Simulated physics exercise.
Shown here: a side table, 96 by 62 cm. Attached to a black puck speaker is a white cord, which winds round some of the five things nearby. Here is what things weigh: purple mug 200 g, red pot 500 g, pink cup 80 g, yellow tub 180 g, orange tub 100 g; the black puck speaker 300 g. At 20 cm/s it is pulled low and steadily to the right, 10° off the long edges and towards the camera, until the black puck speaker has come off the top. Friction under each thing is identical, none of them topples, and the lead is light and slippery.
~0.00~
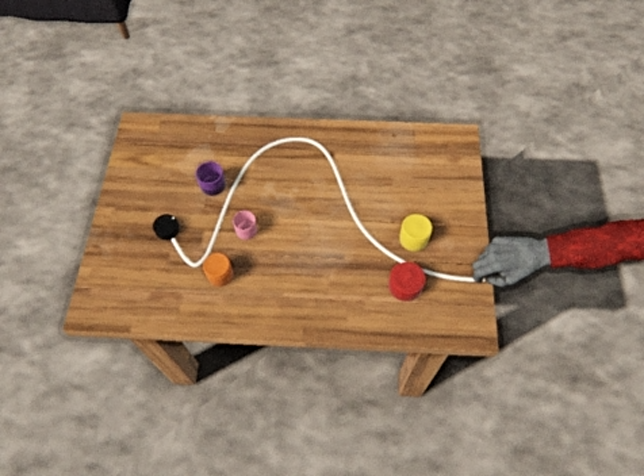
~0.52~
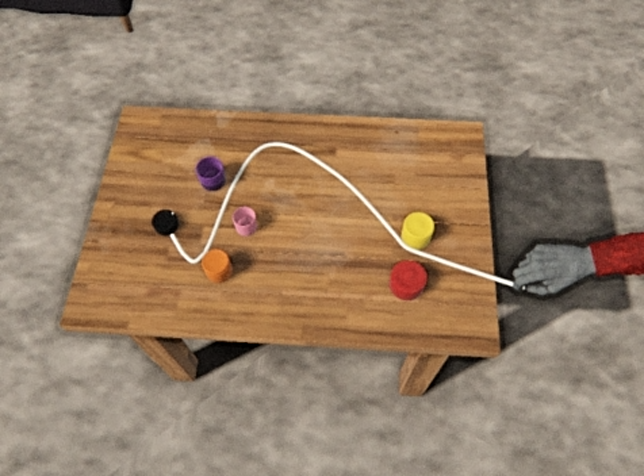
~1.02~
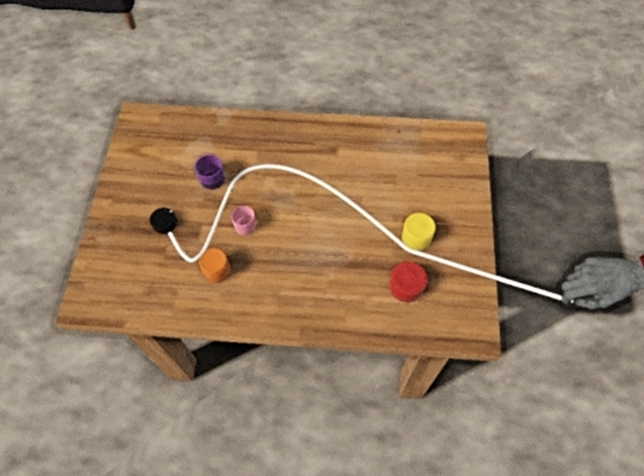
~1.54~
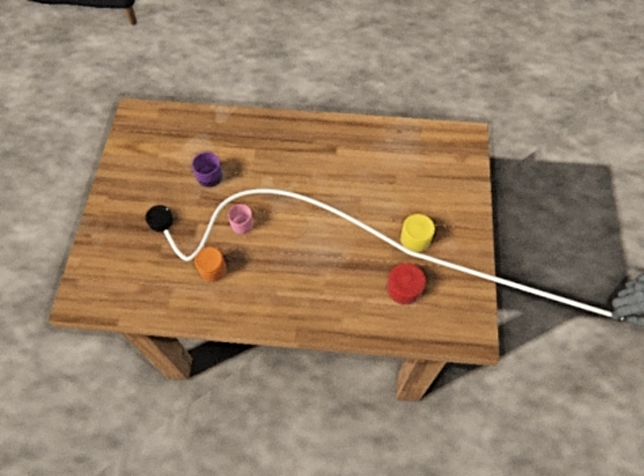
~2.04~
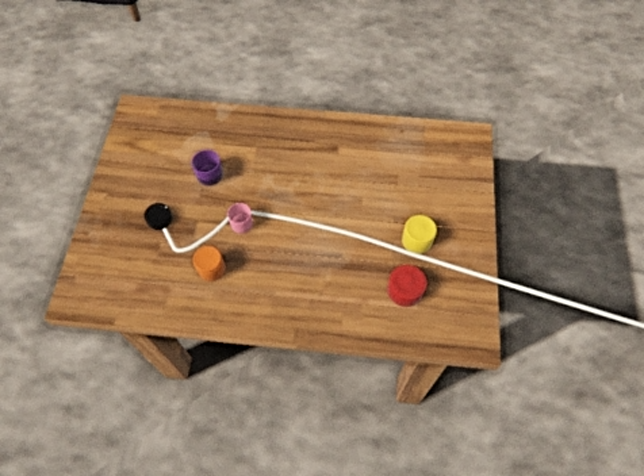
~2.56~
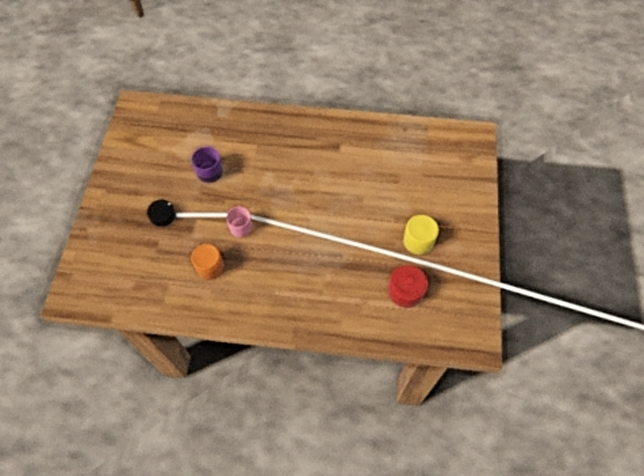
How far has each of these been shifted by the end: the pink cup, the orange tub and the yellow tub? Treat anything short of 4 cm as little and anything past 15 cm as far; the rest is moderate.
Pink cup - moderate, orange tub - little, yellow tub - little.
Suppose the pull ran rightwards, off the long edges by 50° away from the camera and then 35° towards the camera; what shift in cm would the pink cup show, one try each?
In turn about 3 cm, 8 cm.
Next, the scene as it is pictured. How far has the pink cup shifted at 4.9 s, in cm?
At that time it sits around 8 cm from its start.
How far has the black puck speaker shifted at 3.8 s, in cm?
About 26 cm.
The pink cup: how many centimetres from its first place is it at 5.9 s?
8 cm.
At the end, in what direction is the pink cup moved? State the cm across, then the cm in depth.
Close to 3 cm toward the right-hand side, with close to 7 cm closer to the lens.
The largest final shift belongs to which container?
The pink cup.
At 3.8 s, the black puck speaker has slid 25 cm. Moved, pink cup 8 cm.
At 4.9 s, the black puck speaker has slid 47 cm. Moved, pink cup 8 cm.
At 5.9 s, the black puck speaker has slid 68 cm. Moved, pink cup 8 cm.
At 6.8 s, the black puck speaker is off the top. Moved, pink cup 8 cm at (248, 242), yellow tub 1 cm at (425, 226), orange tub 0 cm at (205, 256).
